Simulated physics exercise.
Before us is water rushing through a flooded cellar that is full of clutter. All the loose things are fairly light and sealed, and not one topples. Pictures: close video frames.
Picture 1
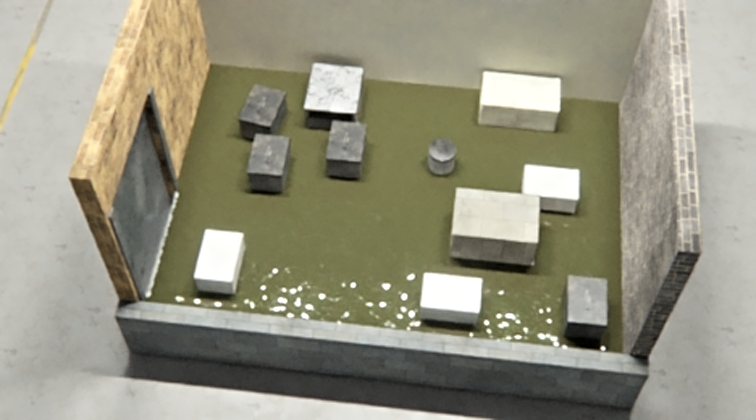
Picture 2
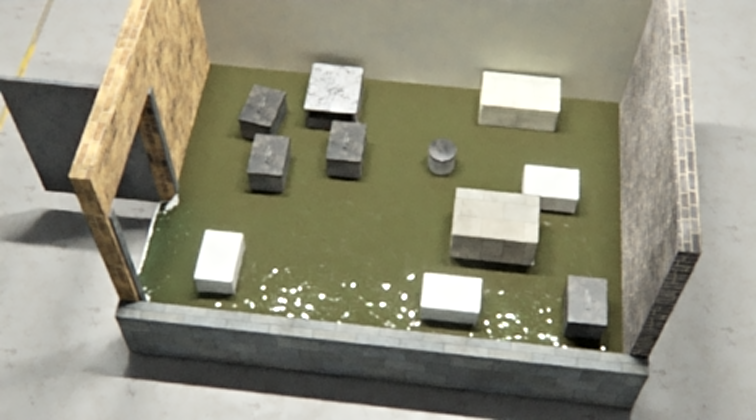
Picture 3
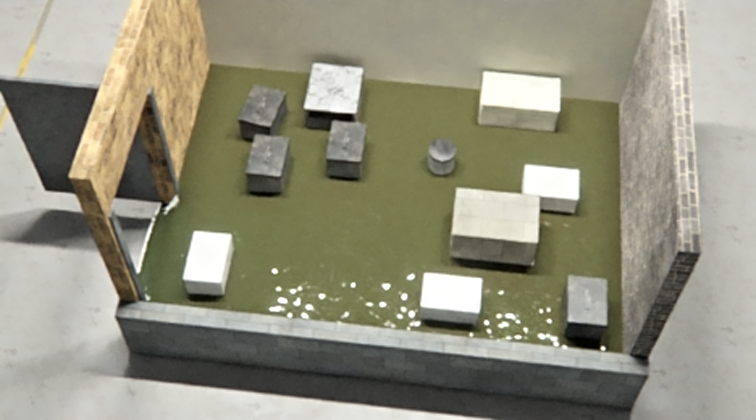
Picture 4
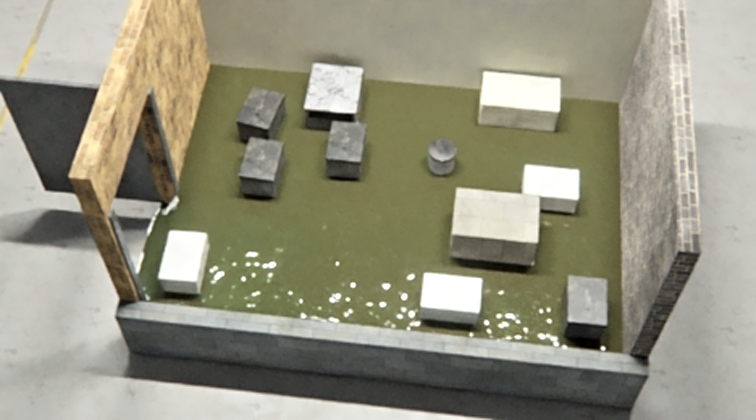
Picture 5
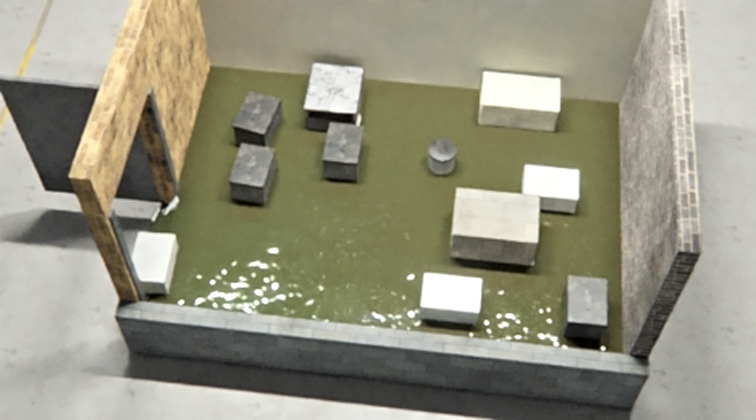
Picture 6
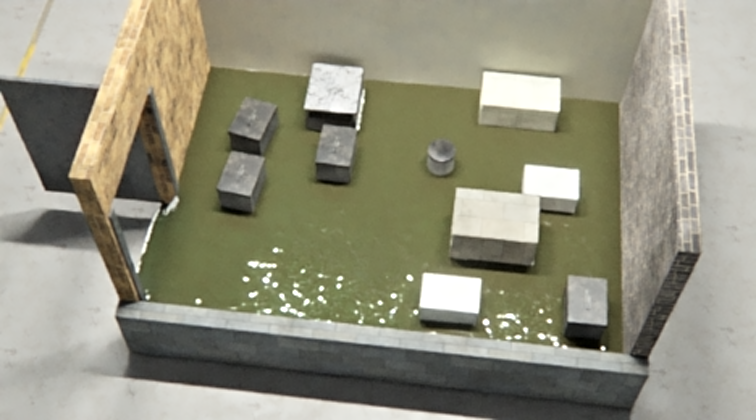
In a small walled room flooded with murky green water, pale and dark blocks sit scattered about as a panel on the left swings outward. The white block nearest the opening drifts left and passes out of view, while a few dark blocks shift slightly left and toward the front.
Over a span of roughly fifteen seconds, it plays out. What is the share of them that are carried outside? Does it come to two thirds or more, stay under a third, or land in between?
The share will most likely be no less than two thirds.
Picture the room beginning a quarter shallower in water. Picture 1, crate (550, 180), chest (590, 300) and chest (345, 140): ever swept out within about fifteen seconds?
Per object: Remained / remained / exited.
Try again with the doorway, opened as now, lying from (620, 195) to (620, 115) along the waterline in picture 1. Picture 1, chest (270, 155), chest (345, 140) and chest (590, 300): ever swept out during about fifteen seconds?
Taken in that order, the answers are not lost, swept away, swept away.
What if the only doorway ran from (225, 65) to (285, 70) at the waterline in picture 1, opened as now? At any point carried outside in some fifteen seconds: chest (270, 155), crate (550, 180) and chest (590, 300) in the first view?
First one exits, second never exits, third never exits.
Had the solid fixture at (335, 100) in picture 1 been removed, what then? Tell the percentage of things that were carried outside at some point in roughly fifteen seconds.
About 60 per cent.
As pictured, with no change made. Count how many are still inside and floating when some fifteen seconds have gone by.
Tally at that point: 2.
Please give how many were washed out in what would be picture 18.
The number comes out at 3.
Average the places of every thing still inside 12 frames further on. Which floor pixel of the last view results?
The mean position lies close to (378, 253).
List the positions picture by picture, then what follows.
The first picture shows a chest at (269, 154) floats; a chest at (262, 105) floats; 0 of 8 have shifted.
The second picture shows a chest at (269, 154) floats; a chest at (262, 105) floats; 0 of 8 have shifted.
The third picture shows a chest at (268, 155), afloat; a chest at (262, 105) floats; 1 of 8 have shifted.
The fourth picture shows a chest at (262, 159), afloat, close to its start; a chest at (261, 108), afloat, close to its start; 2 of 8 have shifted.
The fifth picture shows a chest at (252, 165), afloat, close to its start; a chest at (257, 112) floats, close to its start; 3 of 8 have shifted.
The sixth picture shows a chest at (241, 173), afloat, a stride from its start; a chest at (253, 118) floats, close to its start; 4 of 8 have shifted.
A moment on, 1 of 8 are out; 7 afloat.
Next, 3 of 8 are out; 5 afloat.
Later, 4 of 8 are out; 4 afloat.
In the end, 6 of 8 are out; 2 afloat.
